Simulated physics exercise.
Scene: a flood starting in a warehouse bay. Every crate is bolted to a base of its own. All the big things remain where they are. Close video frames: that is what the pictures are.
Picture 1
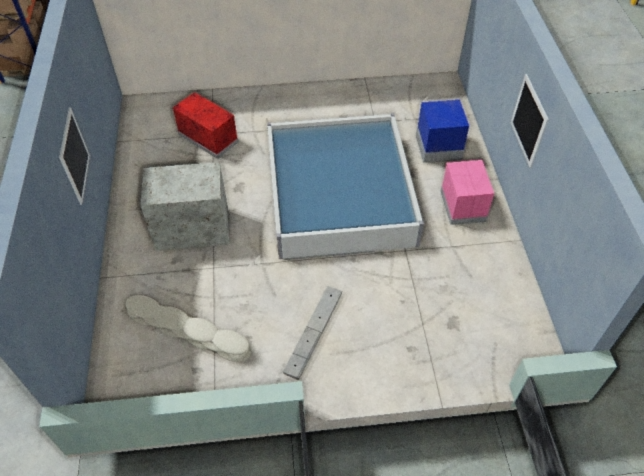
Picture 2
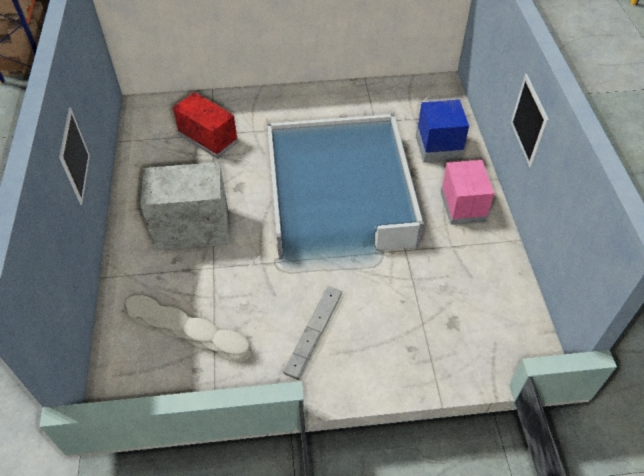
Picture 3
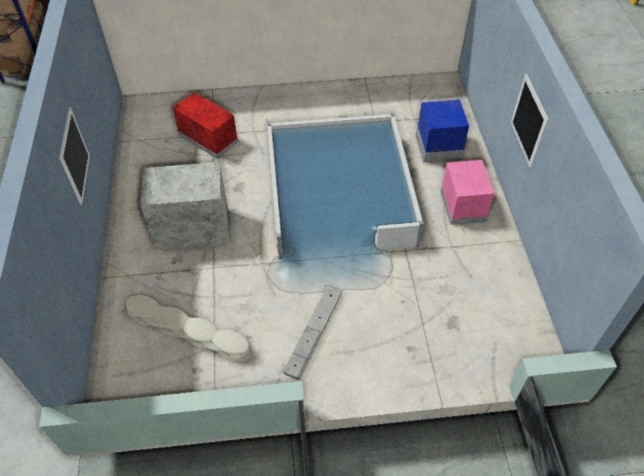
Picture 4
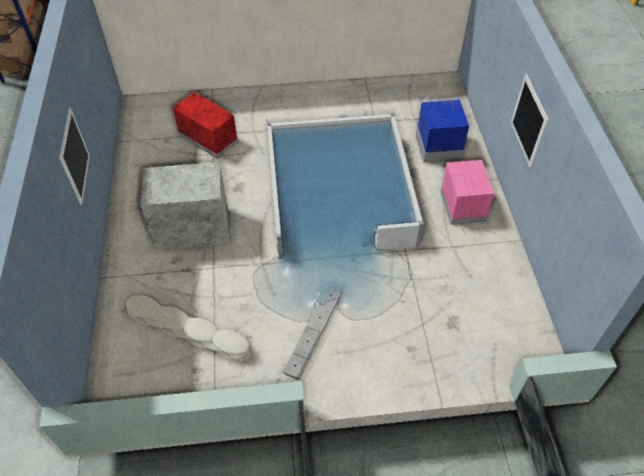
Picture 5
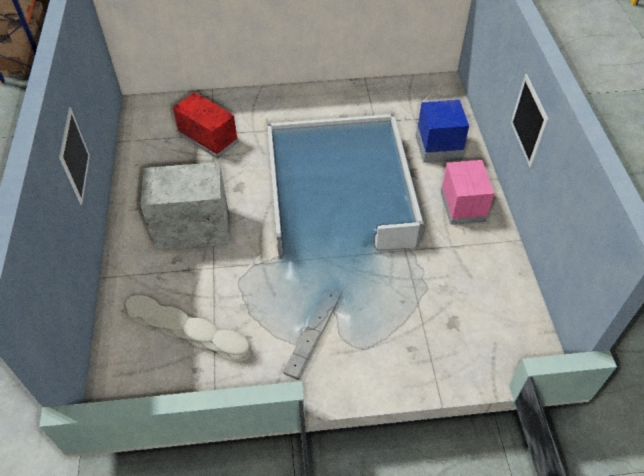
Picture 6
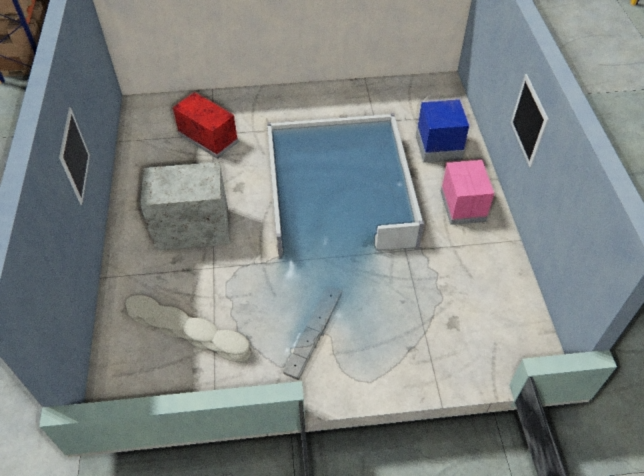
A walled tank of blue water opening at its front and pouring out, the water spreading across the floor around a grey strip.
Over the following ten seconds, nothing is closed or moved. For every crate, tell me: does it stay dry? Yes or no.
Here is how it goes: The pink crate, yes, it stays dry; the red crate, yes, it stays dry; the blue crate, yes, it stays dry.
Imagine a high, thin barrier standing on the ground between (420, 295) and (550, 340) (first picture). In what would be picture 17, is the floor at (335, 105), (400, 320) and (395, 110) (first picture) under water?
Taking the three spots in order: Spared, soaked, spared.
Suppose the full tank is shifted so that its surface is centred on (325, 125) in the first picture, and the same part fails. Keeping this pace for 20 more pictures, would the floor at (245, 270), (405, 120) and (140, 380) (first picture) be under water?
Results in order - swamped, left untouched, swamped.
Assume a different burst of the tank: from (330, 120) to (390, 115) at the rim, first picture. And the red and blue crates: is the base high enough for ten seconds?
First the red crate: It gets reached; then the blue crate: It is never reached.
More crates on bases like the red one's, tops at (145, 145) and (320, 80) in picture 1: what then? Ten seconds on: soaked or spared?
Order as asked: Flooded / unflooded.
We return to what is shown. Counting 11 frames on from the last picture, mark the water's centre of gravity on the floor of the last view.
I'd say around (329, 239).
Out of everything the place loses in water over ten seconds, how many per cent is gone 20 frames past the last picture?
Around 50 percent.
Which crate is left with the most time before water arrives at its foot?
Answer: The blue one.
A moment on, water covers 20 % of the floor; the pink crate not reached, the red crate not reached, the blue crate not reached.
Next, water covers 25 % of the floor; the pink crate not reached, the red crate not reached, the blue crate not reached.
Then, water covers 40 % of the floor; the pink crate not reached, the red crate not reached, the blue crate not reached.
Later, water covers 55 % of the floor; the pink crate water round its plinth, the red crate water round its plinth, the blue crate not reached.
In the end, water covers 75 % of the floor; the pink crate stayed above the water, the red crate stayed above the water, the blue crate stayed above the water.
